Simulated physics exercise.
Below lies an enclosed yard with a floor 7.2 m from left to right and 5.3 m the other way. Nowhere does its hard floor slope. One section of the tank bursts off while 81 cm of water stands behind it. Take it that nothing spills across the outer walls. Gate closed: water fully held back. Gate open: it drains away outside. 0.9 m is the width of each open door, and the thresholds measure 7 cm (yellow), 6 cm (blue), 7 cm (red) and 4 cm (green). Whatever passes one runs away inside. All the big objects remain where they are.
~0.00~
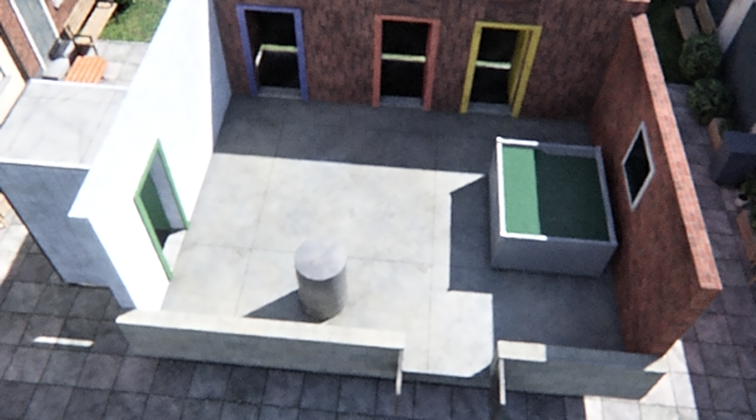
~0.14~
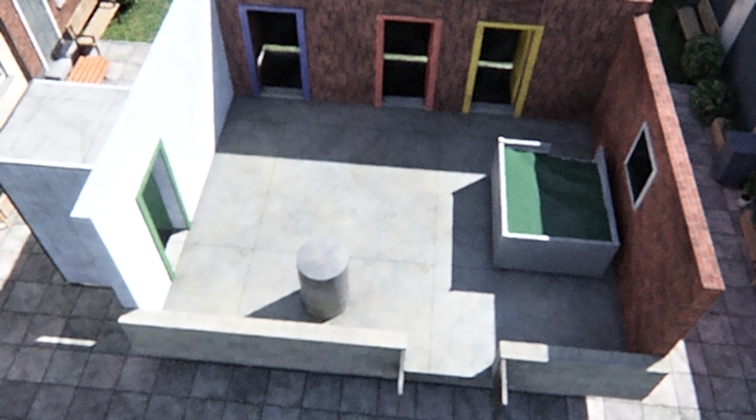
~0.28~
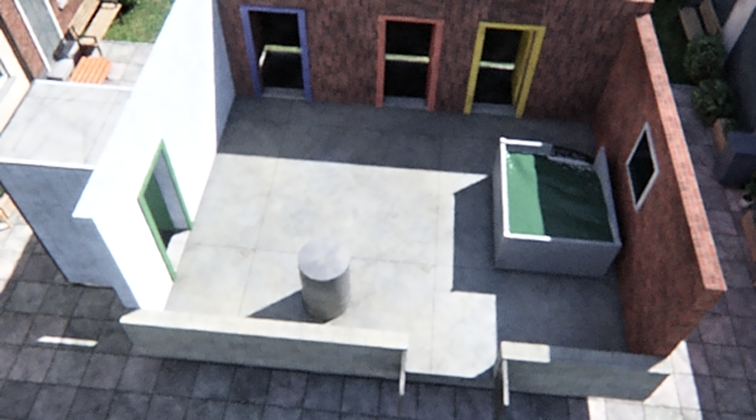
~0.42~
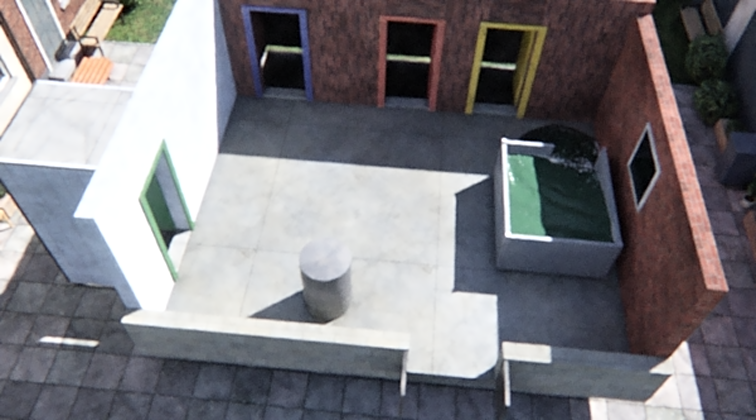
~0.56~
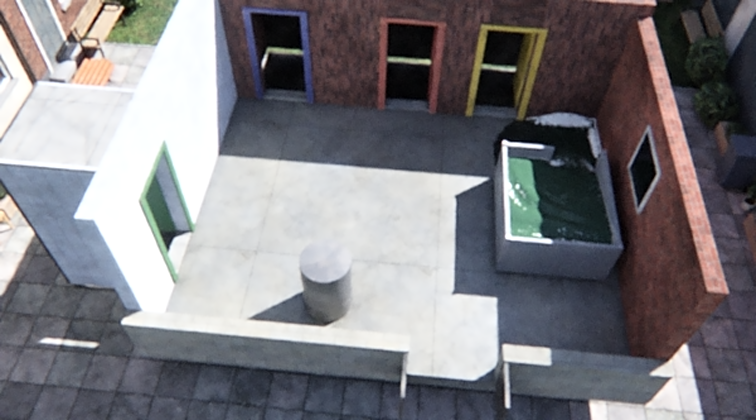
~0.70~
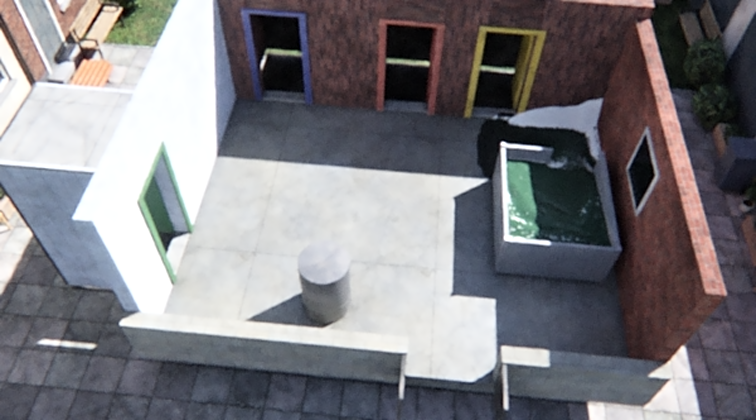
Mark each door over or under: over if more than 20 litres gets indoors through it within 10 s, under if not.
Yellow door: Over, blue door: Over, red door: Under, green door: Over.
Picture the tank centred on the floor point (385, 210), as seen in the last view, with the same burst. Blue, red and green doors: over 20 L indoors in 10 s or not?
So the blue door keeps within it, the red door tops the limit and the green door keeps within it.
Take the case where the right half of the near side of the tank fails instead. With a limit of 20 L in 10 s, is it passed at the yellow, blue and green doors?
The yellow door comes out less than that, the blue door more than that and the green door more than that.
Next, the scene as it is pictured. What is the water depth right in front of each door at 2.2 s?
Depths in centimetres - yellow: 19, blue: 0, red: 9, green: 0.
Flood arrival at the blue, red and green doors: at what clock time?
The front reaches blue at 2.6 s, red at 1.4 s, green at 4.0 s.
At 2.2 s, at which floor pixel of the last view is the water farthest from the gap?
Location: Approx. (324, 109) in the last view.
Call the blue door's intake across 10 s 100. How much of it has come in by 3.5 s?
Some 0 per cent by then.
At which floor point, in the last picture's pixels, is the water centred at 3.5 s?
Its balance point sits around (483, 186).
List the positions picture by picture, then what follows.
The first frame shows the tank at (552, 192) is whole and still, 81 cm deep.
In the second frame, the front is at a hidden place, 0.5 m from the gap on the tank's far side; 0.2 m2 of floor is under water; 81 cm left at the back of the tank.
In the third frame, the front is at a hidden place, 0.8 m from the gap on the tank's far side; 0.8 m2 of floor is under water; 81 cm left at the back of the tank.
In the fourth frame, the front is at (567, 129), 1.4 m from the gap on the tank's far side; 1.7 m2 of floor is under water; 80 cm left at the back of the tank.
In the fifth frame, water pours out on the tank's far side and has run 1.7 m, to (521, 121); typically 9 cm deep outside, 73 cm at the tank's back.
In the sixth frame, water pours out on the tank's far side and has run 2.0 m, to (492, 121); typically 10 cm deep outside, 68 cm at the tank's back.
After 1.4 s water covers 10 % of the floor and is deepest (66 cm) near (578, 130); yellow door 19 cm at the sill, 14 L in, blue door not reached, red door 2 cm at the sill, 0 L in, green door not reached.
After 2.2 s water covers 25 % of the floor and is deepest (48 cm) near (569, 129); yellow door 19 cm at the sill, 57 L in, blue door not reached, red door 9 cm at the sill, 0 L in, green door not reached.
After 3.5 s water covers 60 % of the floor and is deepest (34 cm) near (569, 129); yellow door 15 cm at the sill, 107 L in, blue door 4 cm at the sill, 0 L in, red door 7 cm at the sill, 1 L in, green door not reached.
After 6.0 s water covers 85 % of the floor and is deepest (20 cm) near (156, 335); yellow door 11 cm at the sill, 153 L in, blue door 7 cm at the sill, 9 L in, red door 5 cm at the sill, 2 L in, green door 8 cm at the sill, 15 L in.
After 10.0 s water covers 95 % of the floor and is deepest (12 cm) near (215, 341); yellow door 7 cm at the sill, 168 L in, blue door 8 cm at the sill, 45 L in, red door 3 cm at the sill, 2 L in, green door 11 cm at the sill, 58 L in.
